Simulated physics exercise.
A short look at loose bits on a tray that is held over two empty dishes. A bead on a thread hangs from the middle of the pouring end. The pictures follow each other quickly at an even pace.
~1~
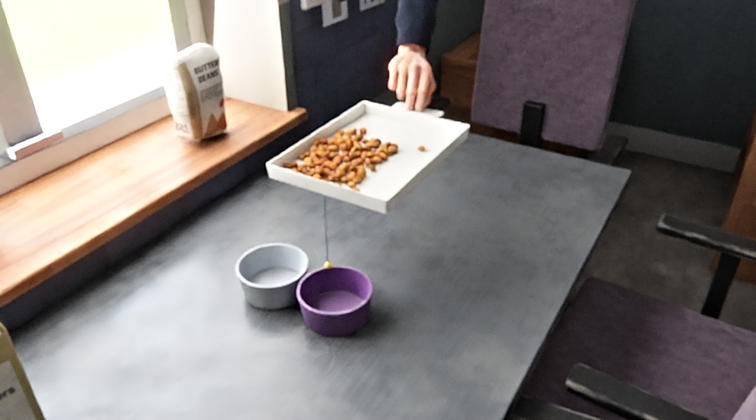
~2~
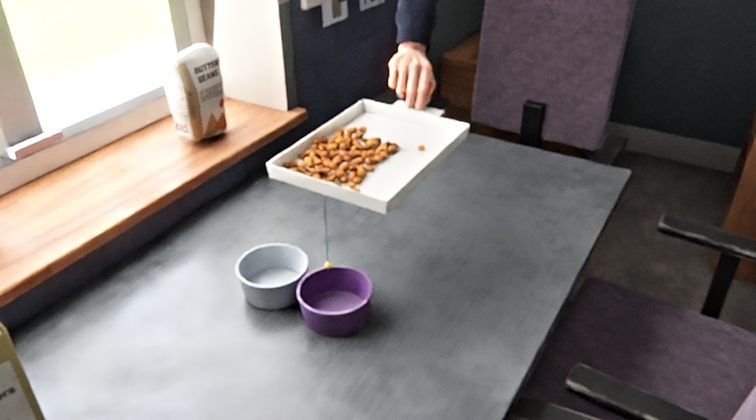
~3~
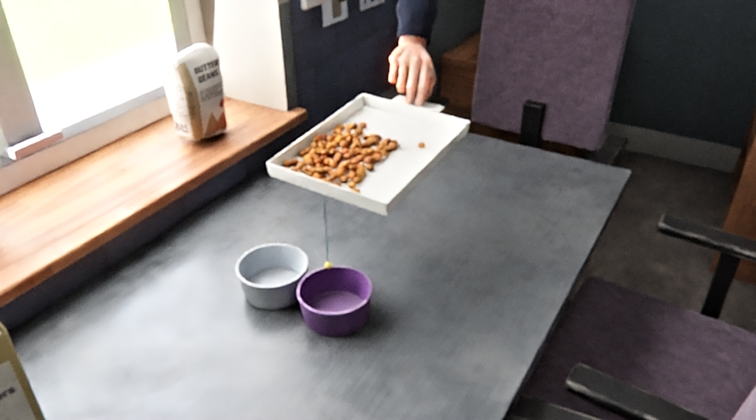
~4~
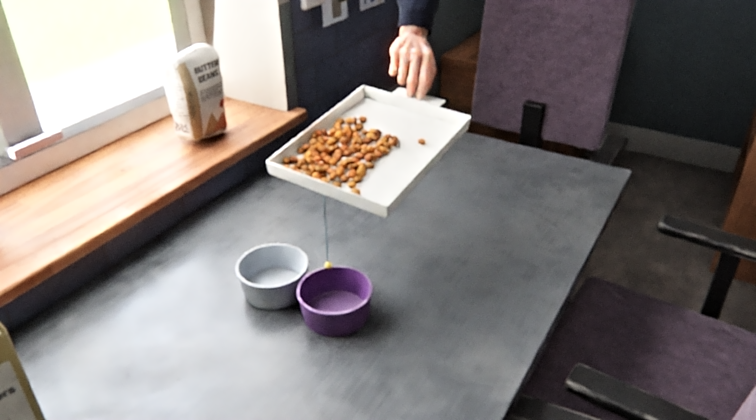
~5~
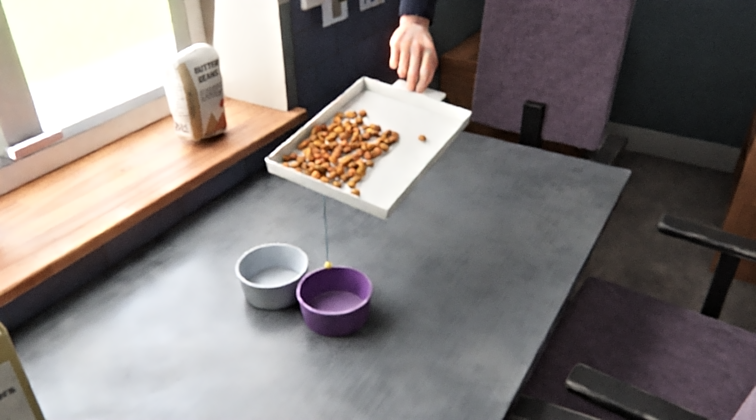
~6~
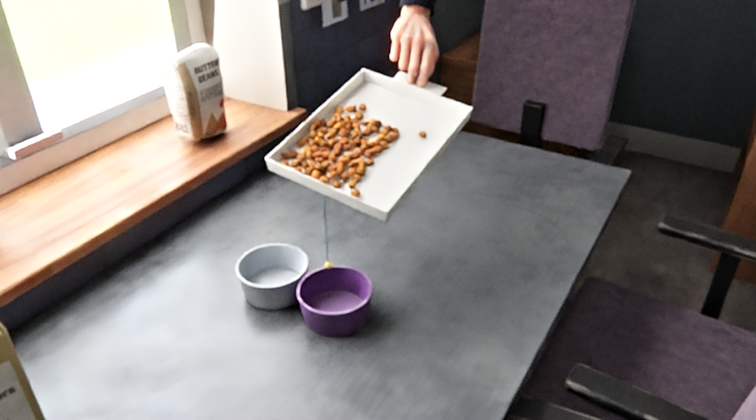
A hand held a white tray of brown kibble bits above two empty bowls, one grey and one purple, then slowly raised the handle end, tilting the tray slightly toward its near right corner.
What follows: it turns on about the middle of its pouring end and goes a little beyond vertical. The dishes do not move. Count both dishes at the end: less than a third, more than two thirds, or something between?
They take less than a third between them.
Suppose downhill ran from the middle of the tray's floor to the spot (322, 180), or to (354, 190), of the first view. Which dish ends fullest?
In turn: The left-hand dish; the right one.
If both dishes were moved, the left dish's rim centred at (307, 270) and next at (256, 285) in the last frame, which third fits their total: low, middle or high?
One: Over two thirds. Two: Under a third.
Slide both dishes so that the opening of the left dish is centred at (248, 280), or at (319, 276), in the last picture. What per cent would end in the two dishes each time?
Roughly 10 per cent, and 90 per cent.
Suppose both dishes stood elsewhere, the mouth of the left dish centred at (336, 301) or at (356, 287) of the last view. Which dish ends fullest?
One: The left dish. Two: Left.
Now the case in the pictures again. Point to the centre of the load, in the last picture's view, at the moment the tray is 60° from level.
At about (365, 194).
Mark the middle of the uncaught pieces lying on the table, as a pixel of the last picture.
Near (401, 319).
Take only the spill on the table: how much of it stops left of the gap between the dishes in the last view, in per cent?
It comes to 0 per cent or so.
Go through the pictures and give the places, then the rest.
In the first frame, corners of the pouring end at (269, 164) and (386, 200), level; middle of the load at (339, 159), bits of cat kibble; left dish at (251, 294); right dish at (315, 320); bead on its thread at (328, 265).
In the second frame, corners of the pouring end at (268, 164) and (386, 200), level; middle of the load at (339, 158).
In the third frame, corners of the pouring end at (268, 163) and (386, 202), tipped barely, lowest at the right corner; middle of the load at (339, 156).
In the fourth frame, corners of the pouring end at (268, 161) and (386, 205), tipped a little, lowest at the right corner; middle of the load at (339, 153).
In the fifth frame, corners of the pouring end at (268, 159) and (386, 208), tipped a little, lowest at the right corner; middle of the load at (339, 150).
In the sixth frame, corners of the pouring end at (267, 158) and (386, 210), tipped a little, lowest at the right corner; middle of the load at (339, 147); left dish at (251, 294); right dish at (315, 320).
Soon, tray tipped steeply; nearly all on the tray; a stray few in the air.
A while on, tray tipped right over; about a third on the tray; a small part in the right dish; about a third outside both; a small part in the air.
Towards the end, tray tipped past a quarter turn; about a quarter in the right dish; most outside both.
Finally, tray tipped past a quarter turn; about a quarter in the right dish; none in the left dish; most outside both.
